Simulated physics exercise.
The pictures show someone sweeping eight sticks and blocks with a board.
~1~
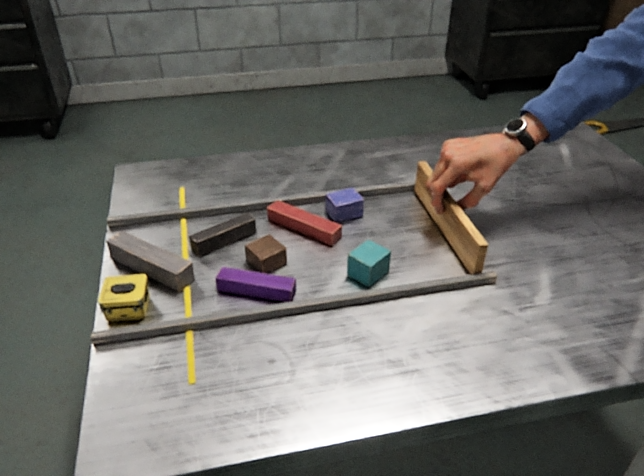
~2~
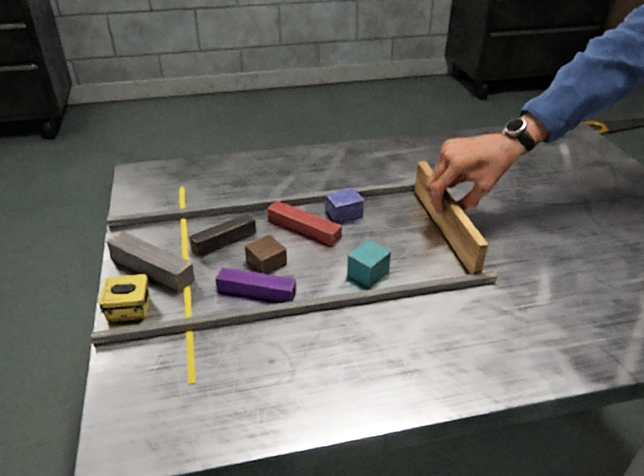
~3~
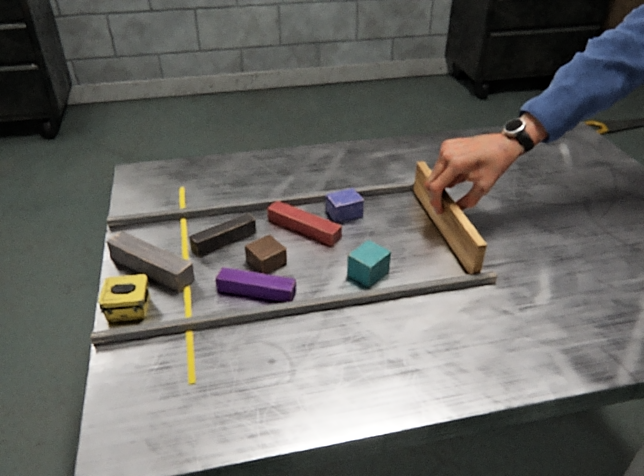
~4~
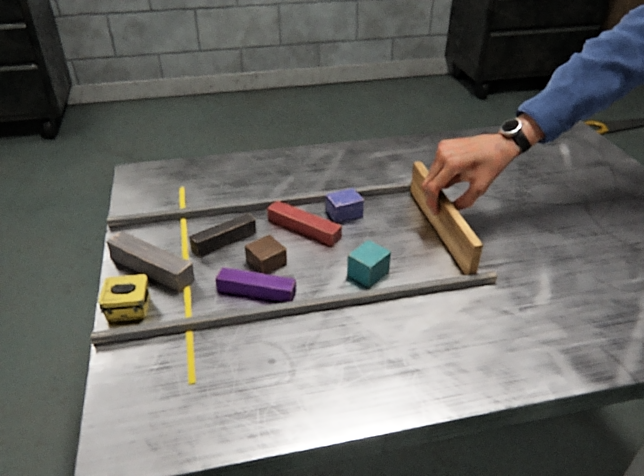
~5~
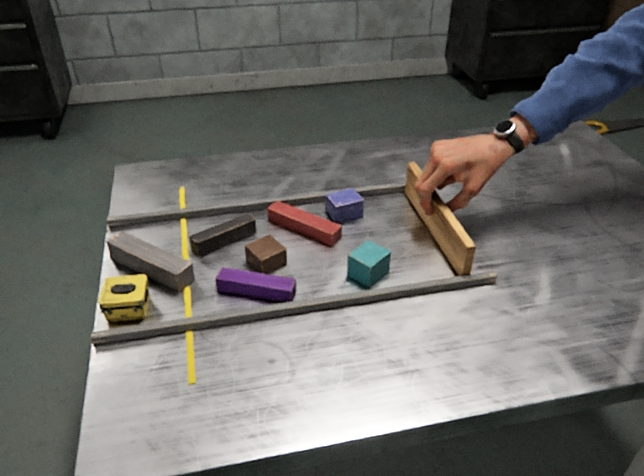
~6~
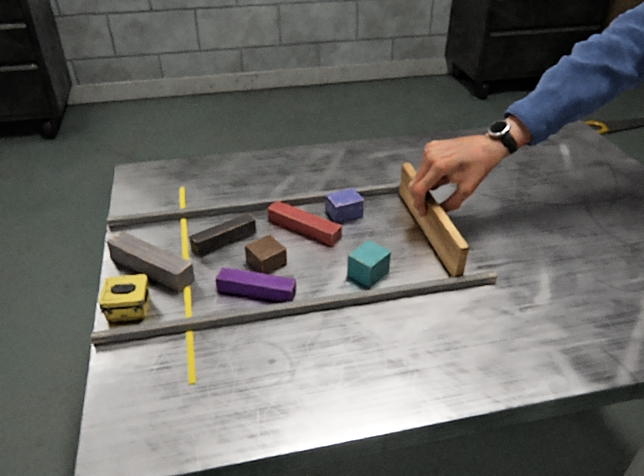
On a grey metal table, a hand held a wooden board upright between two rails and slid it slightly left, while the scattered coloured blocks and sticks and the yellow case stayed still.
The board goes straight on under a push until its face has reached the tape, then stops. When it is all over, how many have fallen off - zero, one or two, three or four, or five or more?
By then one or two have fallen off.
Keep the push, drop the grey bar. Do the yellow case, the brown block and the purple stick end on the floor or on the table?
Result - yellow case: Gone; brown block: Up; purple stick: Up.
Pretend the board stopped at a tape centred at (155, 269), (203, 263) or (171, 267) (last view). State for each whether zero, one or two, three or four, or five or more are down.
In the order the places were given: Three or four, either one or two, either one or two.
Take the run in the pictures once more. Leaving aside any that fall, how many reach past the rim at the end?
It's 1.
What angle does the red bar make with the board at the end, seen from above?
About 40 degrees.
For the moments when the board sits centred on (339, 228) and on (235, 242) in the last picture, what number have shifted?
The count reaches 3 first and 8 second.
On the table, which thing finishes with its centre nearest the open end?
It's the grey bar.
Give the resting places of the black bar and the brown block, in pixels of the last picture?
You'll see the black bar at (122, 263), with the brown block at (152, 268).
A little later, none off yet; yellow case at rest near (126, 298); grey bar at rest near (150, 261); black bar at rest near (224, 234).
When it is over, the number that fall off is one or two; down, yellow case.
